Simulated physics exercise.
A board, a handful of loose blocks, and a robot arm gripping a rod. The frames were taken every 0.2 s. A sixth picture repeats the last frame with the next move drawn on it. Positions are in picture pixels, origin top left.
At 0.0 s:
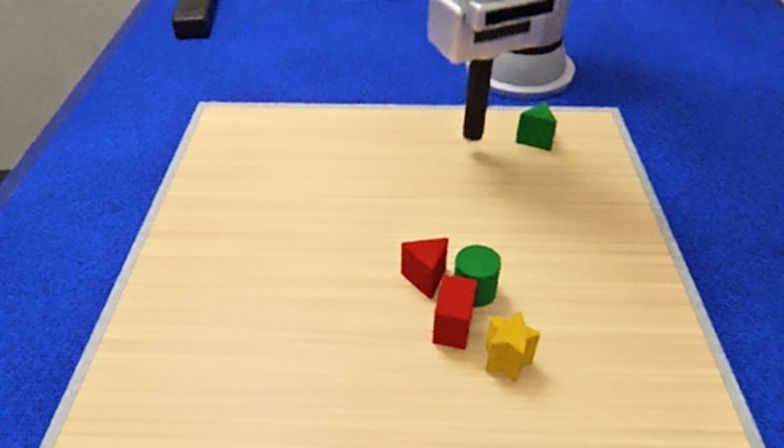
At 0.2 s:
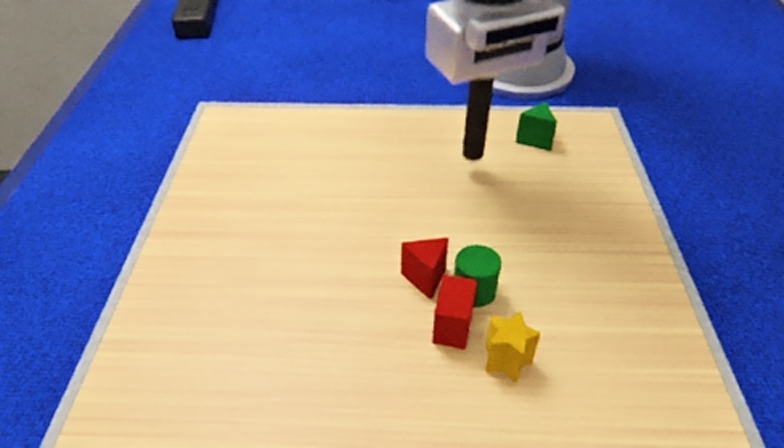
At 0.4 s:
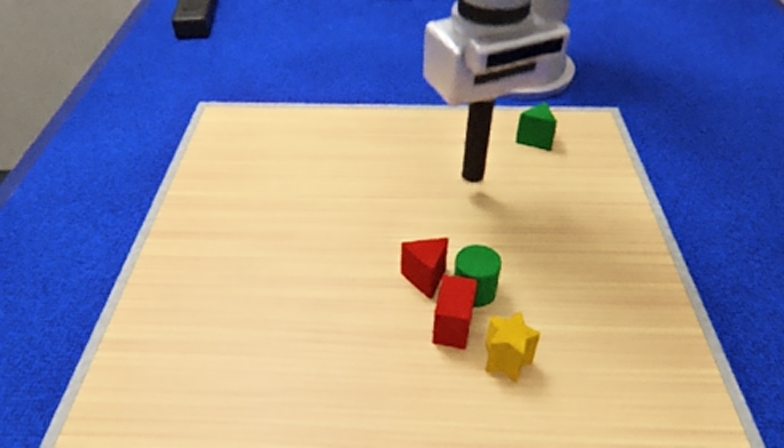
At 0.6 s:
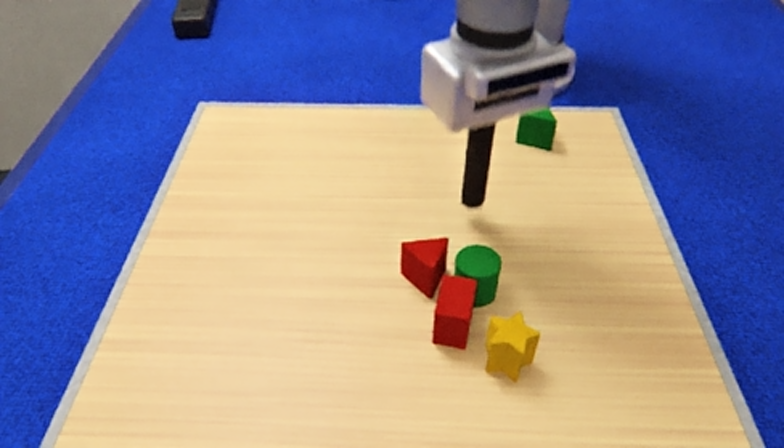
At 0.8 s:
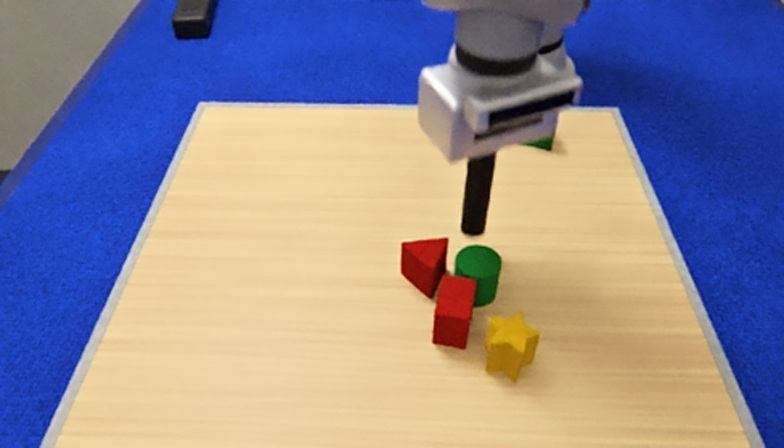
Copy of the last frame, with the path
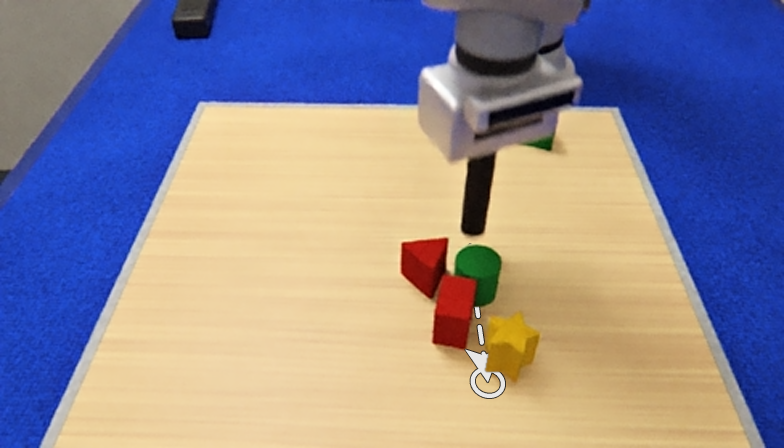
In this clip, a robot arm holding a dark rod moves steadily toward the viewer over a wooden board, nearing a cluster of red, green and yellow blocks, which stay still, while a green triangular block sits near the far edge.
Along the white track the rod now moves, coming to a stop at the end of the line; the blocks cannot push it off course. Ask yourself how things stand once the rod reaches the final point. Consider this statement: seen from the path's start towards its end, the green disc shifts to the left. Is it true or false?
Answer: True.
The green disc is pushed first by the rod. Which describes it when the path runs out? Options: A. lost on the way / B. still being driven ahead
The one that fits is B, still being driven ahead.
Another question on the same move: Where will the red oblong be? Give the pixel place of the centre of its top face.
Top centre: (445, 329).
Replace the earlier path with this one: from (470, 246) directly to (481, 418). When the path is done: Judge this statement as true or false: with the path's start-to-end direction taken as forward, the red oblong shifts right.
It is true.
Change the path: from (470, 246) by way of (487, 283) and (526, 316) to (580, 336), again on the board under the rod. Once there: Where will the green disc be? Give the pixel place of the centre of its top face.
It ends at (503, 304).
The drawn path runs in a line from (470, 246) to (488, 382).
On the path given first. One third of the way, rod at (477, 271); red oblong at (453, 312), turned 40° clockwise; green disc at (487, 284).
Two thirds of the way, rod at (483, 317); red oblong at (446, 328), turned 65° clockwise; green disc at (503, 333); yellow star-shaped block at (535, 365), turned 25° anticlockwise.
At the end, rod at (491, 368); red three-sided block not moved; red oblong at (445, 329), turned 70° clockwise; green disc at (525, 384); yellow star-shaped block at (573, 402), turned 55° anticlockwise.
